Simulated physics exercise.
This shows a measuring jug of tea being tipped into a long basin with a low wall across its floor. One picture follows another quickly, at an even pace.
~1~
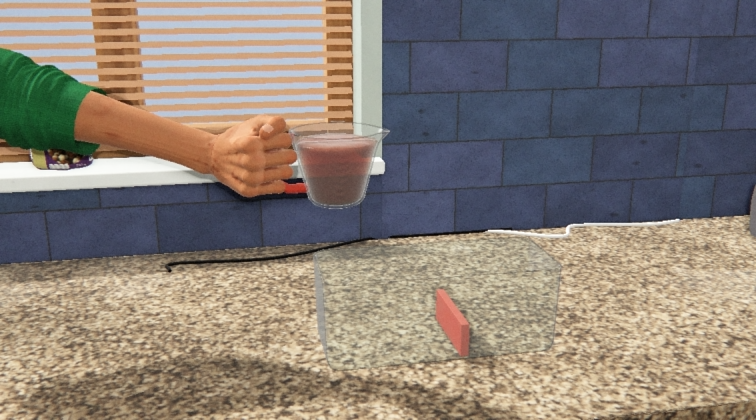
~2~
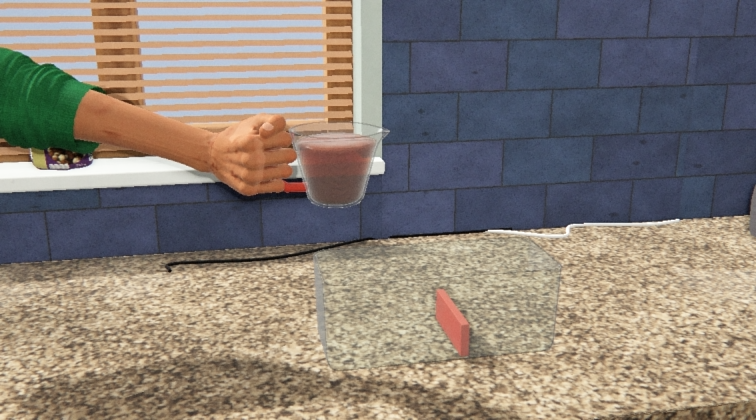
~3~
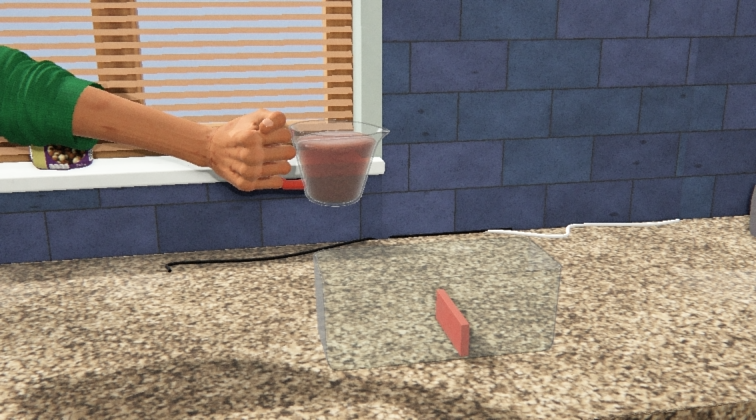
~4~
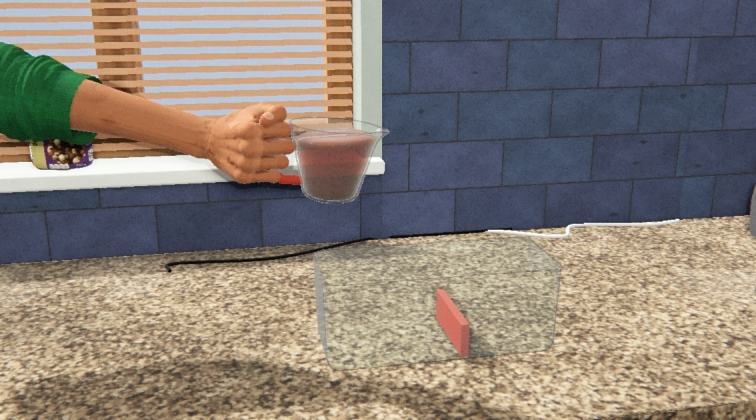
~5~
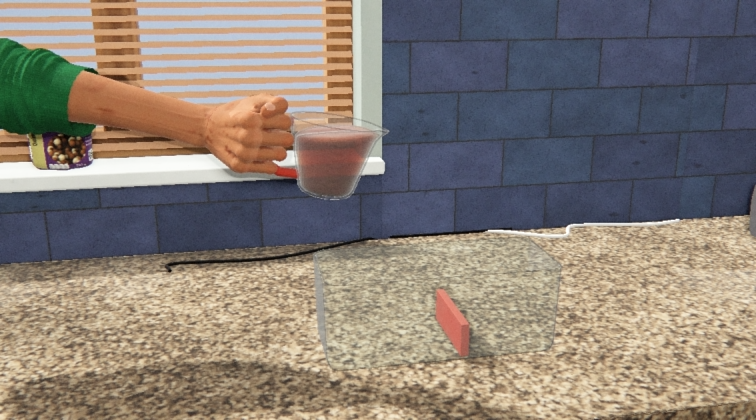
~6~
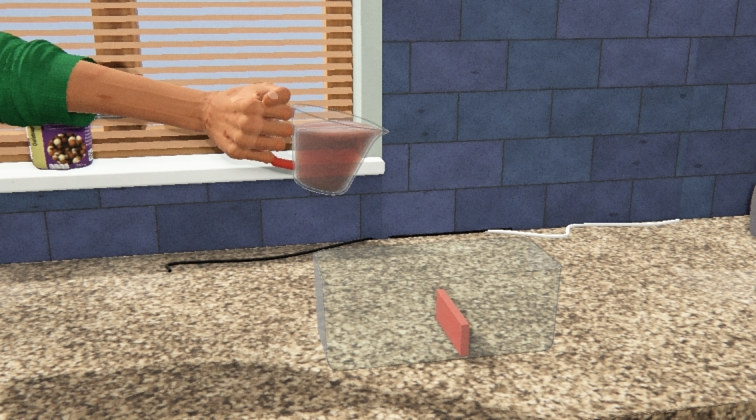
A hand in a green sleeve held a clear measuring jug of reddish-brown tea above a long see-through basin with a low red wall inside, then slowly tilted the jug toward the right.
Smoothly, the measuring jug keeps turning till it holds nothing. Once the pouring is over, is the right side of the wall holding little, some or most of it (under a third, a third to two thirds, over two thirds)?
It holds most.
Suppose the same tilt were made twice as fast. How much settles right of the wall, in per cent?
About 65 per cent.
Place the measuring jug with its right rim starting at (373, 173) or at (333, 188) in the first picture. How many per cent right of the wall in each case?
20 %, then 5 %.
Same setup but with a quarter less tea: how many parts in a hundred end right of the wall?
Near 80 %.
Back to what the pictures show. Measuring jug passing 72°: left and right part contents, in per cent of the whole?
About 5 % left and about 0 % right.
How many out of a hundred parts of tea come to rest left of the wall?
I'd estimate around 15 per cent.
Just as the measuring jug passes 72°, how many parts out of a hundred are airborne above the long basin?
Around 35 %.
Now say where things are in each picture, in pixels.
The first picture shows tilt 0°; pouring edge (390, 130); surface from (295, 142) to (376, 139); the long basin's rim runs from (319, 269) to (545, 253); the wall's top is at (452, 307).
The second picture shows tilt 1°; pouring edge (389, 130); surface from (295, 142) to (376, 139).
The third picture shows tilt 3°; pouring edge (389, 130); surface from (295, 141) to (376, 137).
The fourth picture shows tilt 6°; pouring edge (389, 130); surface from (295, 138) to (377, 134).
The fifth picture shows tilt 10°; pouring edge (389, 130); surface from (294, 135) to (378, 131).
The sixth picture shows tilt 15°; pouring edge (389, 130); surface from (294, 128) to (380, 128).
A moment on, the measuring jug is tipped part way and 63 per cent is still to pour, 4 is left of the wall and 0 right of it.
Next, the measuring jug is tipped right over and 7 per cent is still to pour, 9 is left of the wall and 48 right of it.
Then the measuring jug is tipped right over and 0 per cent is still to pour, 16 is left of the wall and 81 right of it.
Later the measuring jug is tipped right over and 0 per cent is still to pour, 17 is left of the wall and 80 right of it.
Finally, 17 per cent lies left of the wall, 80 right of it and 2 outside.
